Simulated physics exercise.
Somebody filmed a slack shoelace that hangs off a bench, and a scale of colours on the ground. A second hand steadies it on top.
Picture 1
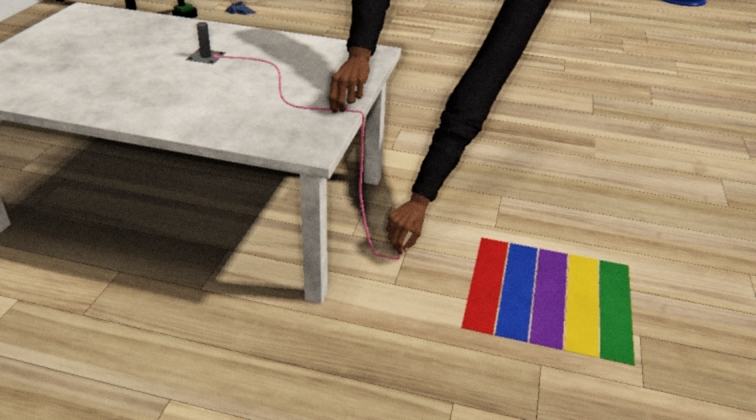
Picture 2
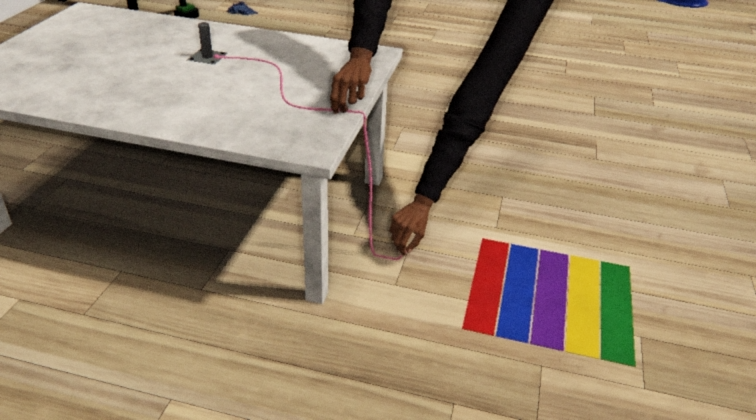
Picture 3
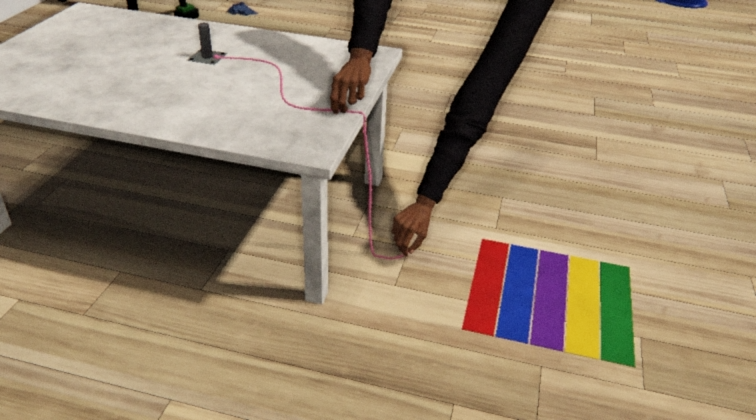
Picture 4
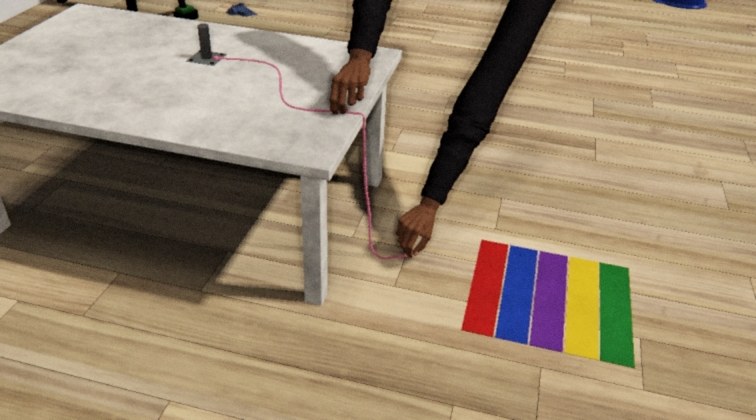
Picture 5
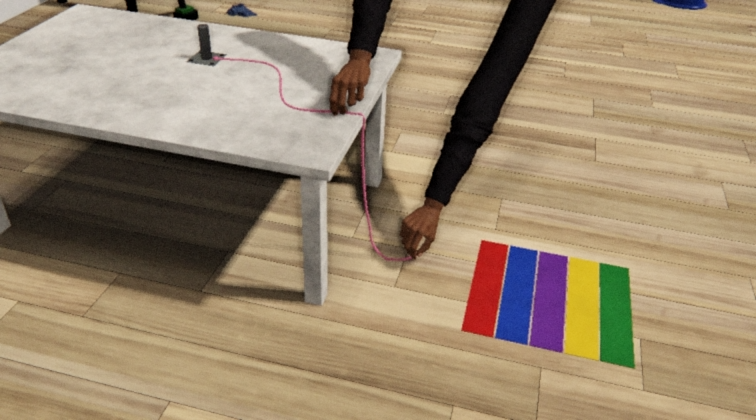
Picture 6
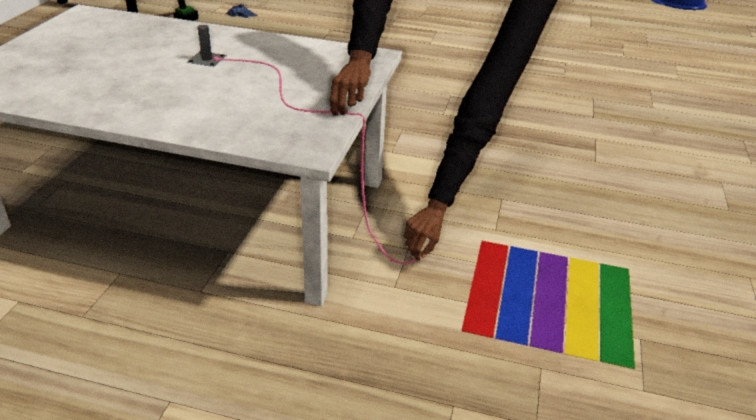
A hand held a thin pink shoelace against the edge of a grey bench while another hand, near the floor, drew its hanging end slightly right, toward a patch of coloured stripes.
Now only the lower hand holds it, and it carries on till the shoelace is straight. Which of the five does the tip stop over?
The purple one.
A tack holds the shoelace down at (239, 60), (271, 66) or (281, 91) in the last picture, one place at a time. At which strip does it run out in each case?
It would be purple; purple; blue.
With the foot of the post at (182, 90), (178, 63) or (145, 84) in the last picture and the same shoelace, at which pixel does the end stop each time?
Near (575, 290), (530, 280) and (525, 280).
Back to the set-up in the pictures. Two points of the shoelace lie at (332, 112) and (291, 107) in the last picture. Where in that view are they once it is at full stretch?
They go to (371, 121) and to (337, 103).
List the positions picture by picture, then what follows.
The first picture shows end (402, 250); red (481, 313); blue (514, 320); purple (548, 327); yellow (582, 334); green (617, 342).
The second picture shows end (406, 251); shoelace through (248, 59) (281, 79) (304, 108) (364, 126) (371, 190) (371, 242).
The third picture shows end (408, 252).
The fourth picture shows end (412, 254); shoelace through (247, 60) (281, 80) (303, 109) (364, 127) (366, 190) (370, 243).
The fifth picture shows end (416, 255).
The sixth picture shows end (420, 257); shoelace through (247, 61) (281, 81) (303, 110) (363, 128) (363, 191) (378, 243).
Early on, end near (495, 272); over red.
Midway, end near (533, 279); over blue.
At the end of the slack, end near (554, 283); over purple. It halts on the purple strip.
